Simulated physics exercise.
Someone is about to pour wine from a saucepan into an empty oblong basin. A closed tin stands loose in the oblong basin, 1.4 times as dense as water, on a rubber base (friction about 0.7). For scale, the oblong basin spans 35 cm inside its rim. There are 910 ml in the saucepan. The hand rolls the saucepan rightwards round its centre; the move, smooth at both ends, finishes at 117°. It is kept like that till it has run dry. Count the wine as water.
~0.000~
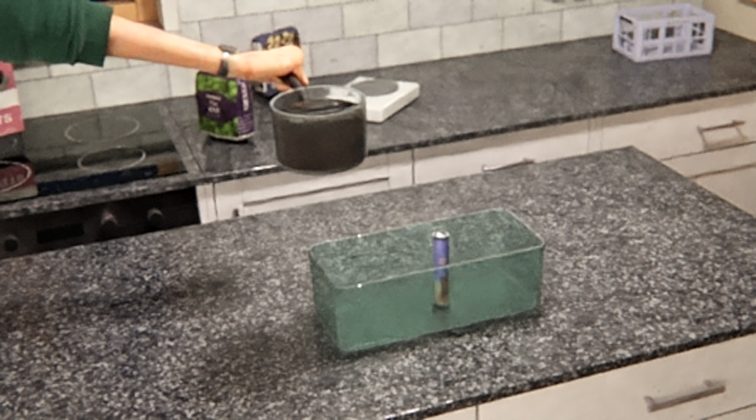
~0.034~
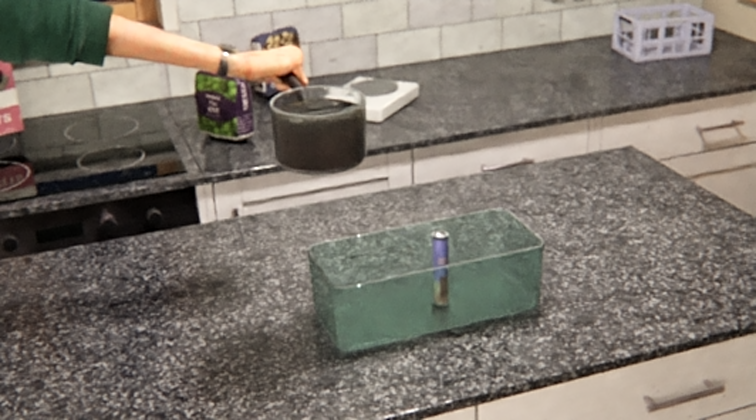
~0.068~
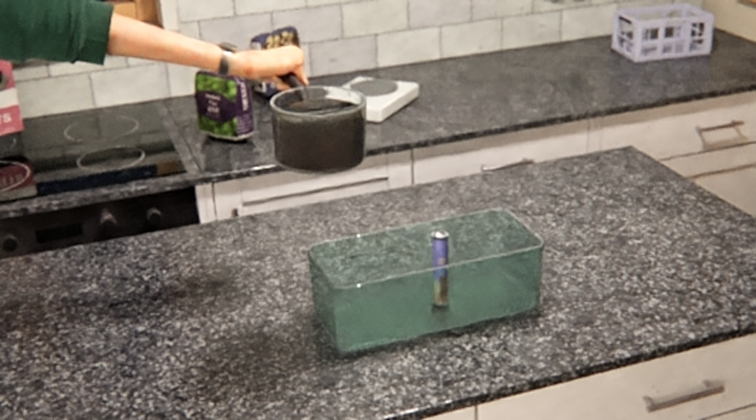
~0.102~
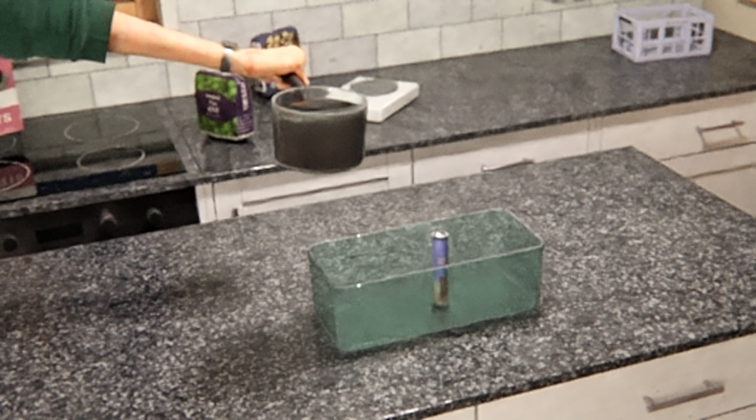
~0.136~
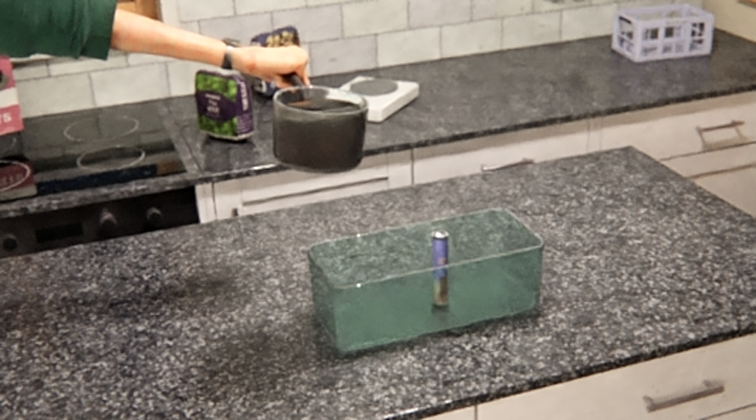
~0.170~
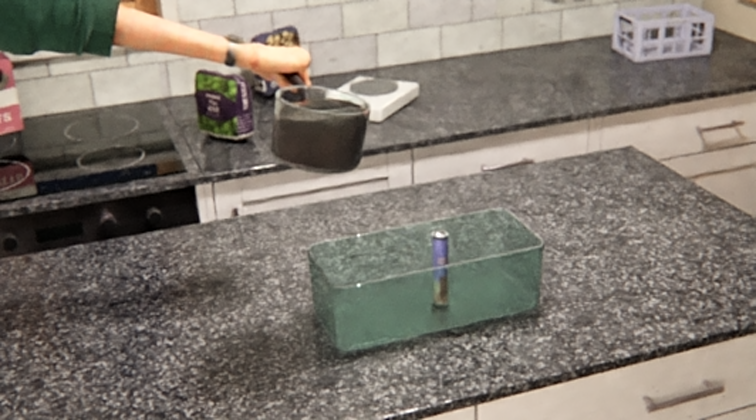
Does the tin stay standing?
The tin goes over.
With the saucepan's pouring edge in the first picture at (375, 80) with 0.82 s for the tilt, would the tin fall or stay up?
Then it goes over.
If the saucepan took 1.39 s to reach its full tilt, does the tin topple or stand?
Then it goes over.
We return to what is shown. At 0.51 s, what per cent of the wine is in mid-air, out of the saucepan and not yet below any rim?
About 38 per cent.
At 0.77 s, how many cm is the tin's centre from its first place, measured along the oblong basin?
About 1 cm.
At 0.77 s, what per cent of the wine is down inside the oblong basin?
Near 72 in a hundred.
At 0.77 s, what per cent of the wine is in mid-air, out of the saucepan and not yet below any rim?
Near 20 in a hundred.
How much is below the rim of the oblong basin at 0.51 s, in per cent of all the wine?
Near 3 in a hundred.
By 0.51 s the tilt is 81° and 59 per cent is still to pour; the tin stands where it began.
By 0.77 s the tilt is 116° and 7 per cent is still to pour; the tin stands 1 cm from where it began.
By 1.03 s the tilt is 117° and 0 per cent is still to pour; the tin leans 21°.
By 1.32 s the tilt is 117° and 0 per cent is still to pour; the tin lies on its side.
At rest the tin lies on its side.
